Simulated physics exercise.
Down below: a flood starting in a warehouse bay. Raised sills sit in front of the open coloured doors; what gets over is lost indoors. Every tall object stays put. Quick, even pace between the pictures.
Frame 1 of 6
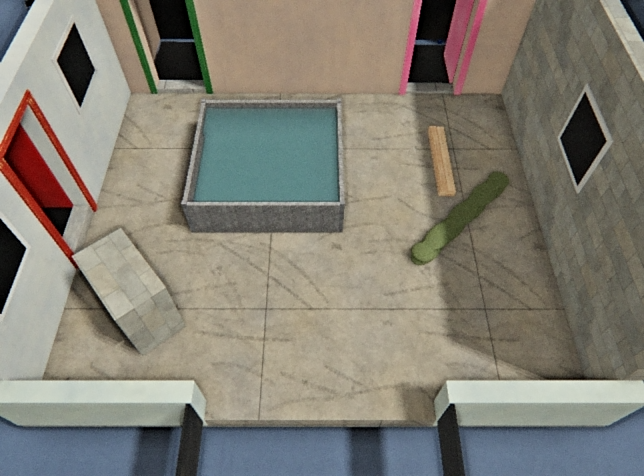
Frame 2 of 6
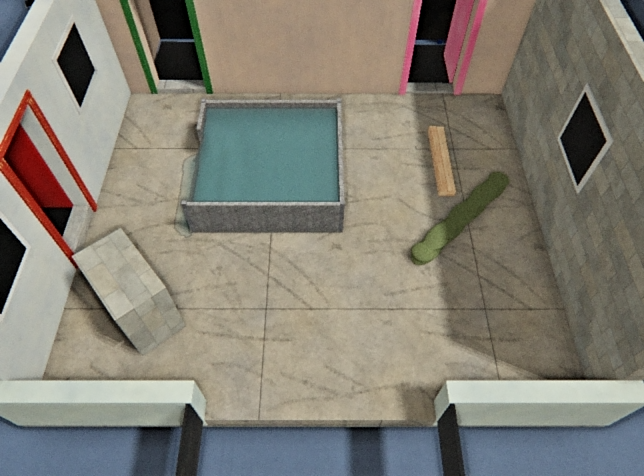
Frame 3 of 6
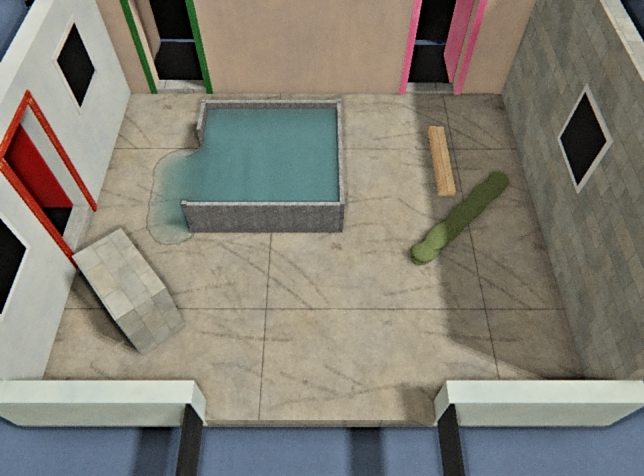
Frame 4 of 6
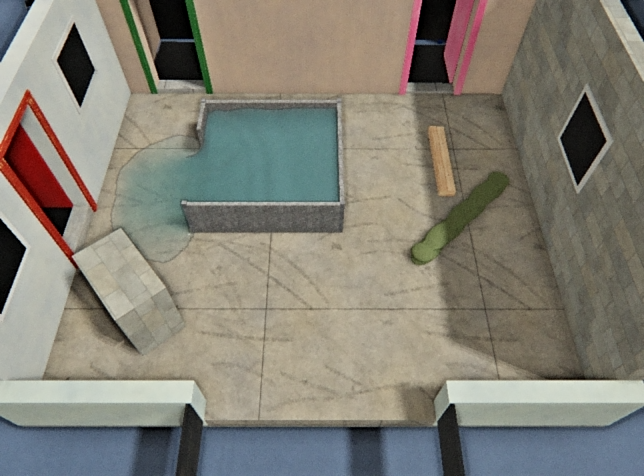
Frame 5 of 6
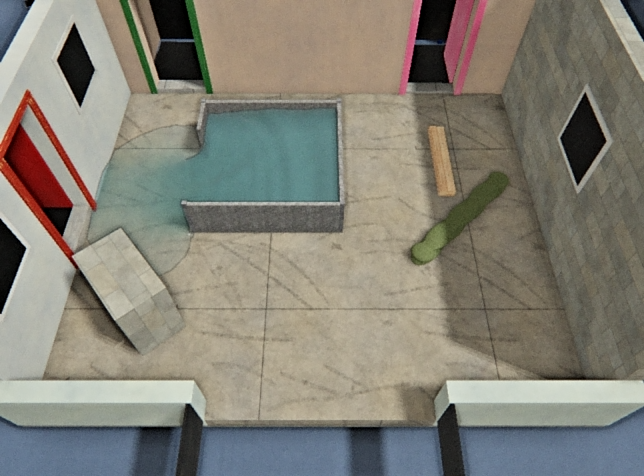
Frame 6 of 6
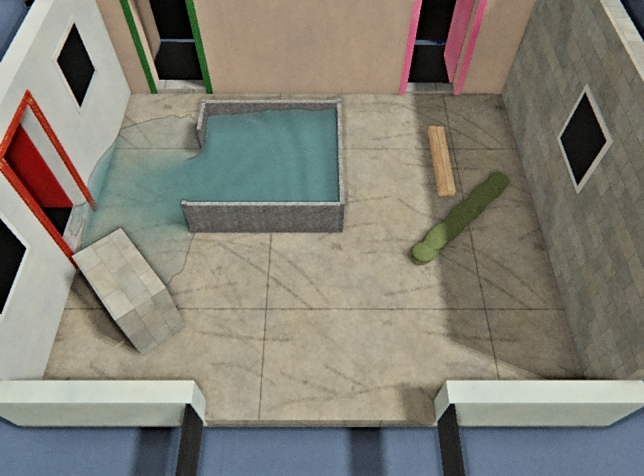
The clip shows a walled room with a raised tank of blue-green water; a gap opens in the tank's left side, and water pours out, spreading across the floor toward the red doorway and around a stone block.
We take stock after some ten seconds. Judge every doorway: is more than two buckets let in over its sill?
Outcome: The pink door will not top two buckets. The red door will top two buckets. The green door will top two buckets.
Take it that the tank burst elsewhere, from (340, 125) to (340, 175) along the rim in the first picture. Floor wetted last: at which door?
The red-painted one, I reckon.
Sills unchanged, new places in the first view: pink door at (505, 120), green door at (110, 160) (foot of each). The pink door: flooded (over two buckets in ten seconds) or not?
The pink one exceeds it.
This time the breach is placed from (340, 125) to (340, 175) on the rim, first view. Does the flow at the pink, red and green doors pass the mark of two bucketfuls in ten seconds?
I reckon the pink door will get past the mark, the red door will stay beneath the mark, and the green door will stay beneath the mark.
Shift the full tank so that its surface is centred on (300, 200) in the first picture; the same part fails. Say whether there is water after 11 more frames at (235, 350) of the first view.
Answer: Submerged.
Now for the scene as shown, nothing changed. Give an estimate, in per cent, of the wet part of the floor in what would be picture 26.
My guess is around 45 in a hundred.
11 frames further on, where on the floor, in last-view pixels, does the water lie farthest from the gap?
Pixel estimate: (37, 399).
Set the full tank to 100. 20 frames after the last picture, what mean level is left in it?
Near 36 in a hundred.
A moment on, water covers 15 % of the floor; the pink door not reached, the red door over two buckets in, the green door not reached.
Next, water covers 25 % of the floor; the pink door not reached, the red door over two buckets in, the green door under two buckets in.
Then, water covers 45 % of the floor; the pink door not reached, the red door far over two buckets in, the green door over two buckets in.
Later, water covers 85 % of the floor; the pink door wet at the sill, nothing in, the red door far over two buckets in, the green door far over two buckets in.
In the end, water covers 95 % of the floor; the pink door under two buckets in, the red door far over two buckets in, the green door far over two buckets in.
